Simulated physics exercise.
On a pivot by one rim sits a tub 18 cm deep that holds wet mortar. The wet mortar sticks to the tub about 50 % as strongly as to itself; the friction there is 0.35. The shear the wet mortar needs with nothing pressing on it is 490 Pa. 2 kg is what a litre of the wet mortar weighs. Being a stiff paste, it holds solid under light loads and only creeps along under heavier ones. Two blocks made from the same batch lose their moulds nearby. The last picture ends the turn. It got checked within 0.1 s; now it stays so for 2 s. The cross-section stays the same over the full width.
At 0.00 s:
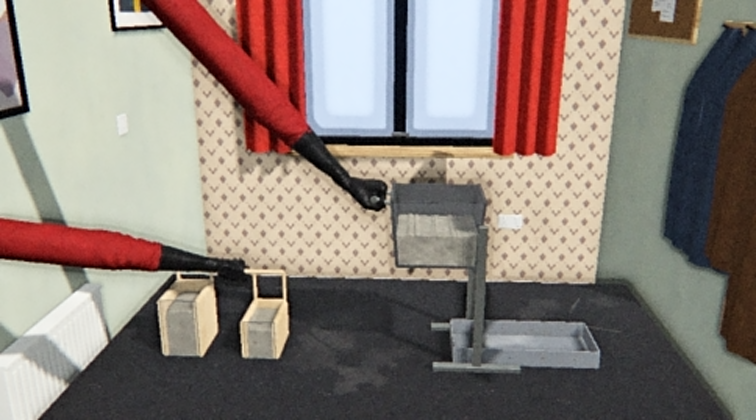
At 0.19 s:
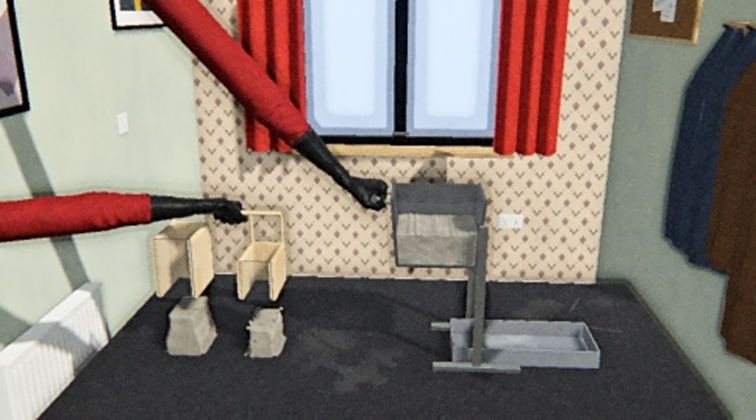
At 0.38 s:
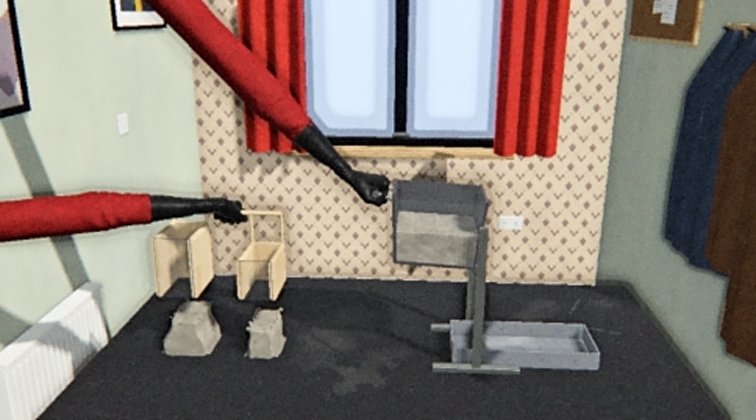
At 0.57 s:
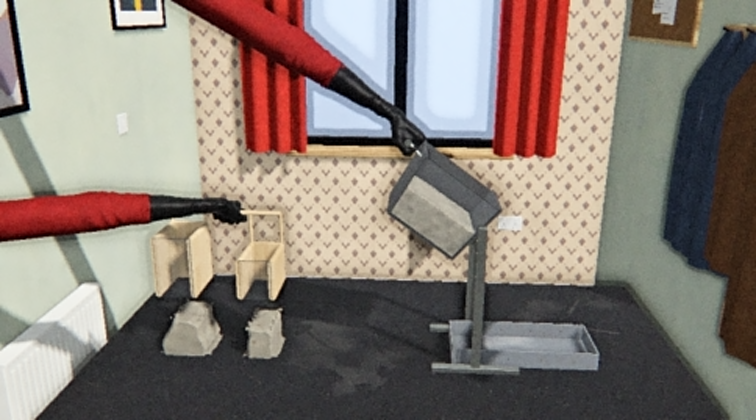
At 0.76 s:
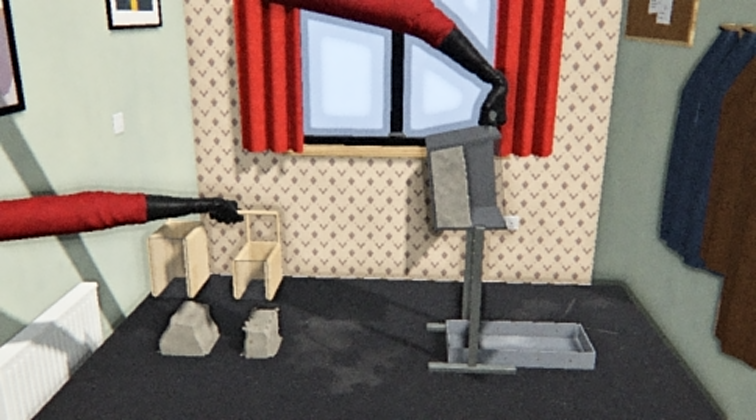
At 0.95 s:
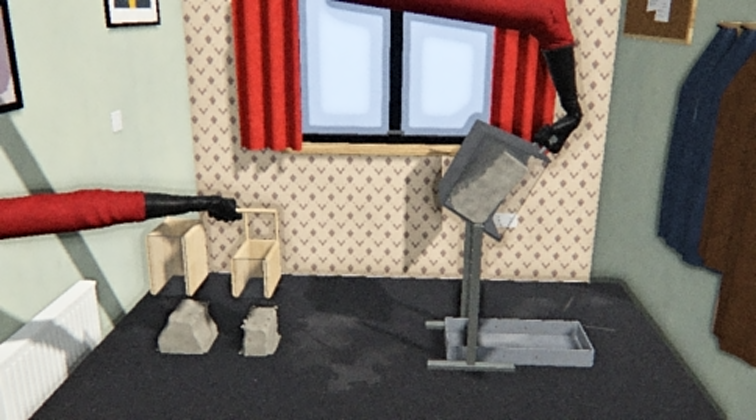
Red-sleeved arms lift moulds off two grey blocks, then tilt a grey tub to the right.
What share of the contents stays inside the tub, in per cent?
About 0 per cent.
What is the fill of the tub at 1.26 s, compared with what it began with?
Roughly 0 per cent.
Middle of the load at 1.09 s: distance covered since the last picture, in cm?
The change is near 15 cm.
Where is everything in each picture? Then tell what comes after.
Handle-side rim at (393, 201), tilt 0 degrees; highest point of the wet mortar at (414, 235); test blocks 15 cm, 9.4 cm high (left to right), in the first frame.
Handle-side rim at (394, 200), tilt 0 degrees; highest point of the wet mortar at (414, 234); test blocks 13 cm, 9.4 cm high (left to right), in the second frame.
Handle-side rim at (396, 197), tilt 3 degrees; highest point of the wet mortar at (401, 231); test blocks 12 cm, 9.3 cm high (left to right), in the third frame.
Handle-side rim at (428, 156), tilt 36 degrees; highest point of the wet mortar at (410, 189); test blocks 11 cm, 9.3 cm high (left to right), in the fourth frame.
Handle-side rim at (501, 139), tilt 83 degrees; highest point of the wet mortar at (458, 147); test blocks 11 cm, 9.3 cm high (left to right), in the fifth frame.
Handle-side rim at (549, 163), tilt 118 degrees; highest point of the wet mortar at (507, 153); test blocks 11 cm, 9.3 cm high (left to right), in the sixth frame.
By 1.09 s, the tub is at 118 degrees and holds 35 %.
By 1.26 s, the tub is at 118 degrees and holds 0 %.
By 1.43 s, the tub is at 118 degrees and holds 0 %.
By 1.60 s, the tub is at 118 degrees and holds 0 %.
By 2.95 s, at the end, the tub is at 118 degrees and holds 0 %.
